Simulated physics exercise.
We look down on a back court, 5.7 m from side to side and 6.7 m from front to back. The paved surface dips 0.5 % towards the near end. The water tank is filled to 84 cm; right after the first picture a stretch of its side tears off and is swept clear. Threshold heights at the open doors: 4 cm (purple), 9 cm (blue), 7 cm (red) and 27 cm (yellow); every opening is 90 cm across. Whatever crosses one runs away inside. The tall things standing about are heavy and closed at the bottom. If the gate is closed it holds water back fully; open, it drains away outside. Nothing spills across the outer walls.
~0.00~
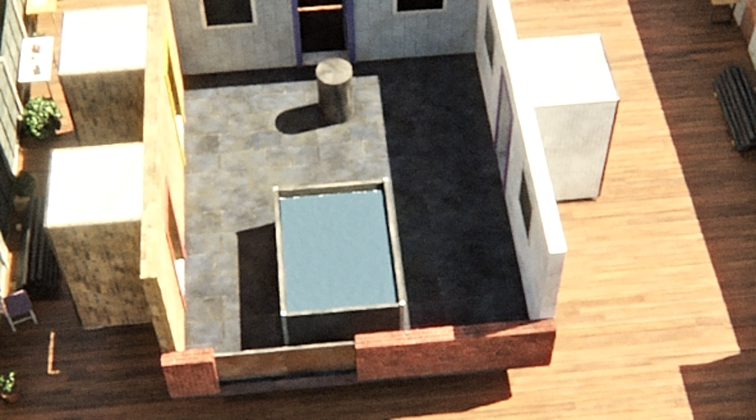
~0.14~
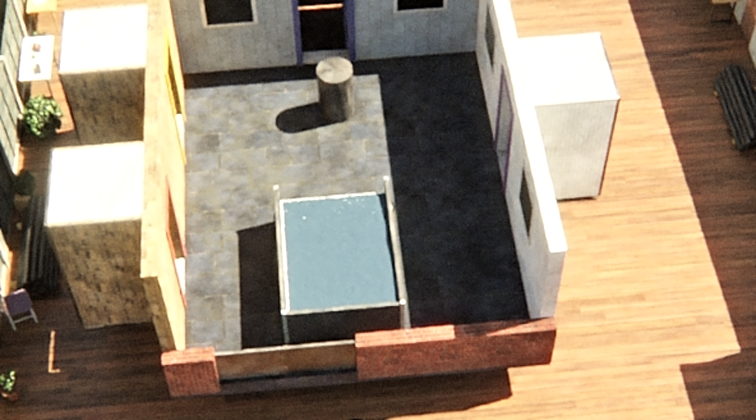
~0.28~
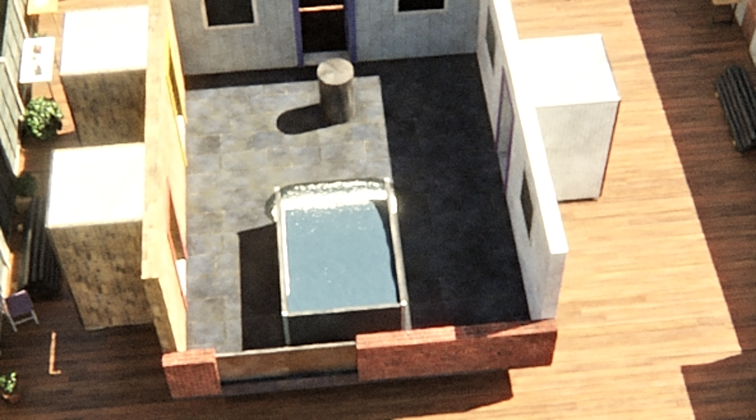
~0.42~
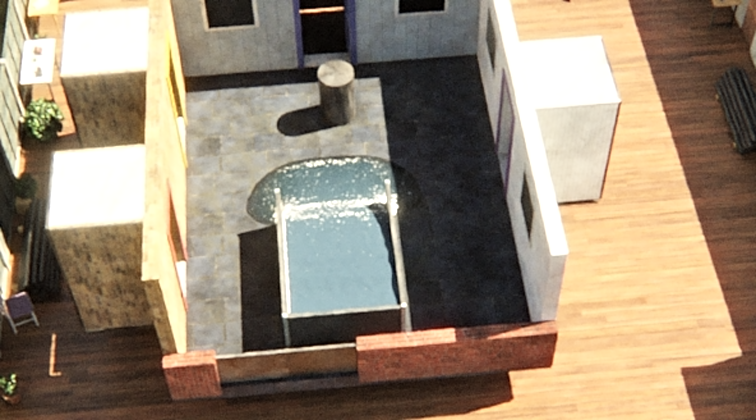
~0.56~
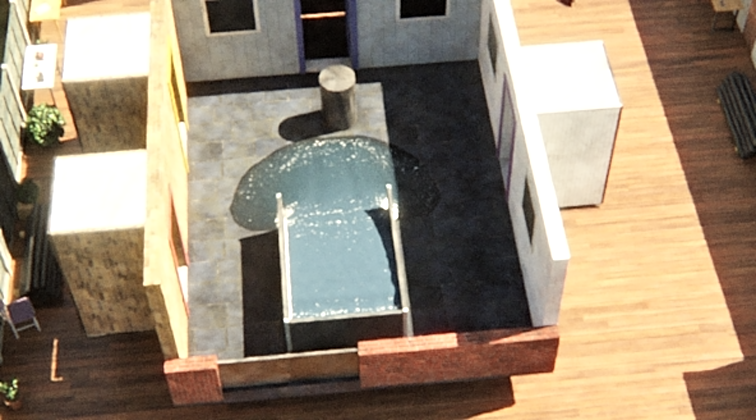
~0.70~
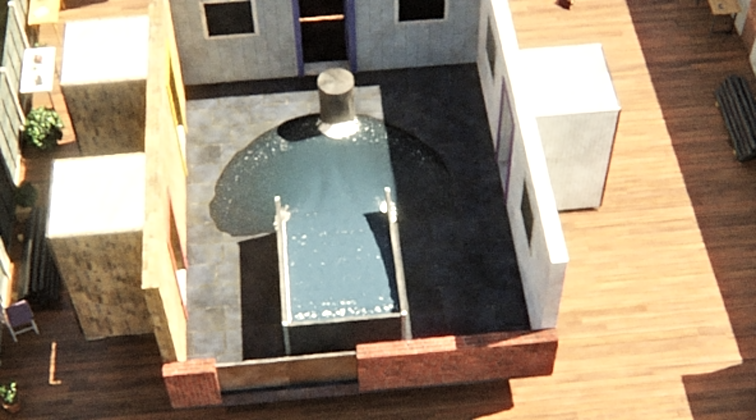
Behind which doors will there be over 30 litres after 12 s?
The water let in: At the purple door it passes the limit; at the blue door it goes over the limit; at the red door it exceeds the limit; at the yellow door it stays under the limit.
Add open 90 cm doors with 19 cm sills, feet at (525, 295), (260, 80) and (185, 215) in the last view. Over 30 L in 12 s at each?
In that order: Below, above, not over.
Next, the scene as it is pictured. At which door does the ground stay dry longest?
Last comes the red one.
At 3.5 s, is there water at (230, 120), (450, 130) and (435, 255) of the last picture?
In turn: Flooded, under water, still dry.
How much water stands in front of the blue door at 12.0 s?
Some 4.5 cm.
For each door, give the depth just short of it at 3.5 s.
Depths in cm: Purple 9, blue 15, red 0, yellow 21.
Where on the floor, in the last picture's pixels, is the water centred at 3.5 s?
Near (334, 158).
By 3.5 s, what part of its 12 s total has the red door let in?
About 0 per cent.
After 1.4 s water covers 50 % of the floor and is deepest (44 cm) near (332, 136); purple door 1 cm at the sill, 0 L in, blue door 9 cm at the sill, 3 L in, red door not reached, yellow door 8 cm at the sill, 0 L in.
After 2.2 s water covers 55 % of the floor and is deepest (53 cm) near (186, 91); purple door 3 cm at the sill, 0 L in, blue door 19 cm at the sill, 12 L in, red door not reached, yellow door 14 cm at the sill, 0 L in.
After 3.5 s water covers 60 % of the floor and is deepest (34 cm) near (416, 107); purple door 9 cm at the sill, 1 L in, blue door 15 cm at the sill, 42 L in, red door not reached, yellow door 21 cm at the sill, 1 L in.
After 7.0 s water covers 100 % of the floor and is deepest (26 cm) near (344, 371); purple door 12 cm at the sill, 59 L in, blue door 10 cm at the sill, 122 L in, red door 6 cm at the sill, 0 L in, yellow door 12 cm at the sill, 2 L in.
After 12.0 s water covers 100 % of the floor and is deepest (16 cm) near (187, 376); purple door 10 cm at the sill, 117 L in, blue door 5 cm at the sill, 124 L in, red door 13 cm at the sill, 59 L in, yellow door 10 cm at the sill, 2 L in.
